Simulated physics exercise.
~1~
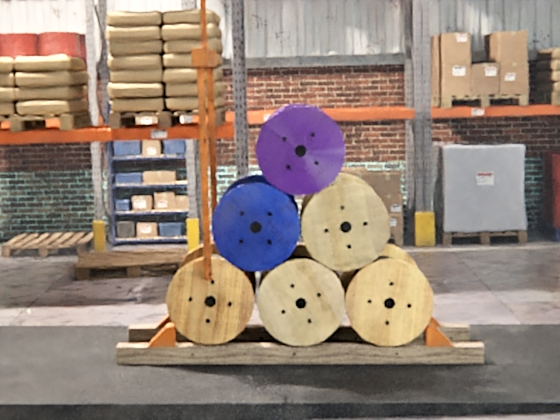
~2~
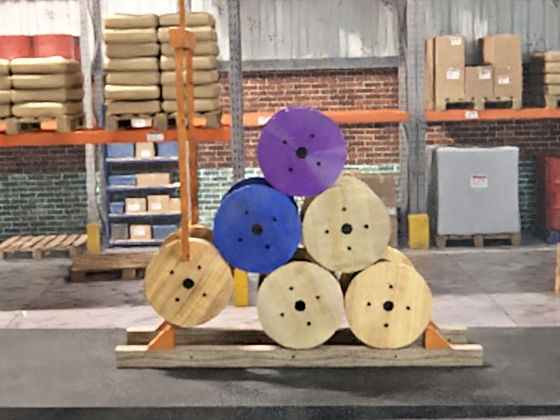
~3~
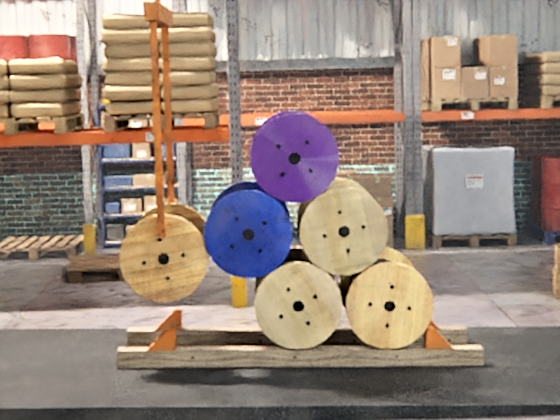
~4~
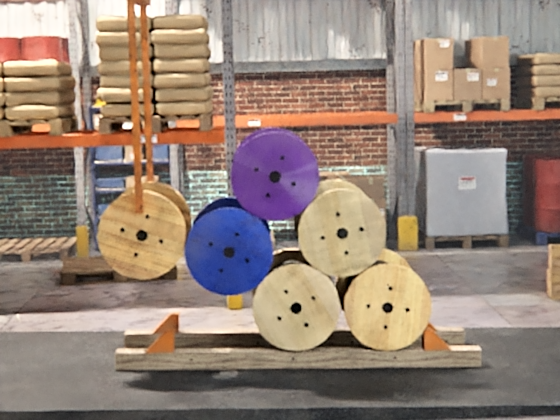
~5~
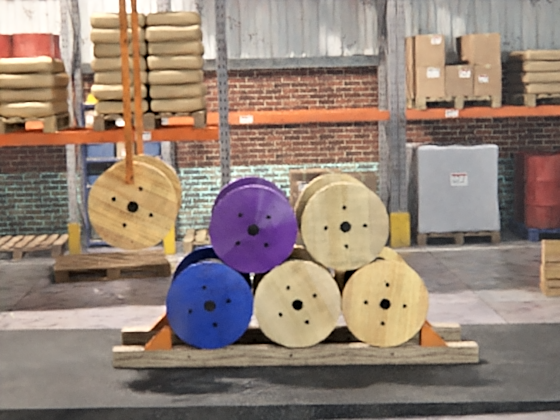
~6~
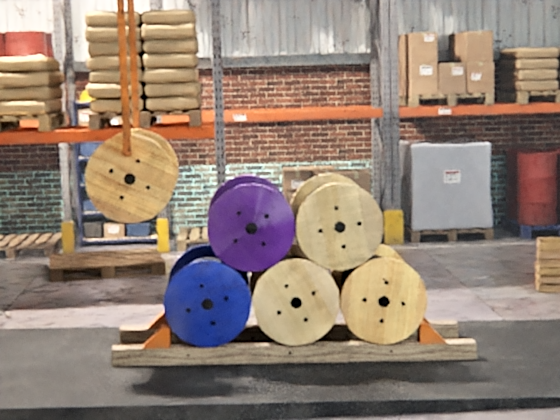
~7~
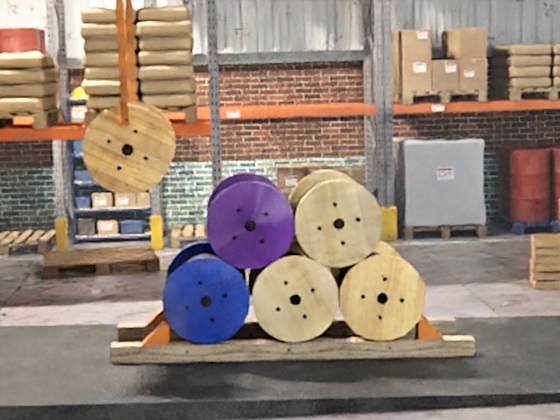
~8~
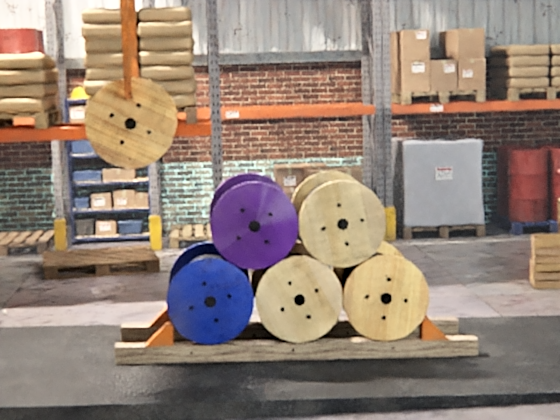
A purple cable reel tops a pyramid of six in a warehouse, seen from the front, with a blue one below it on the left and plain wooden ones making up the rest. The stack sits on timber bearers with orange chocks, before brick walls and loaded shelves. Orange hoisting gear draws the bottom left reel up and to the left. The blue reel rolls down into the gap, and the purple one drops after it. The lifted reel keeps rising and ends hanging at upper left, while blue rests at bottom left with purple above, beside a plain reel.
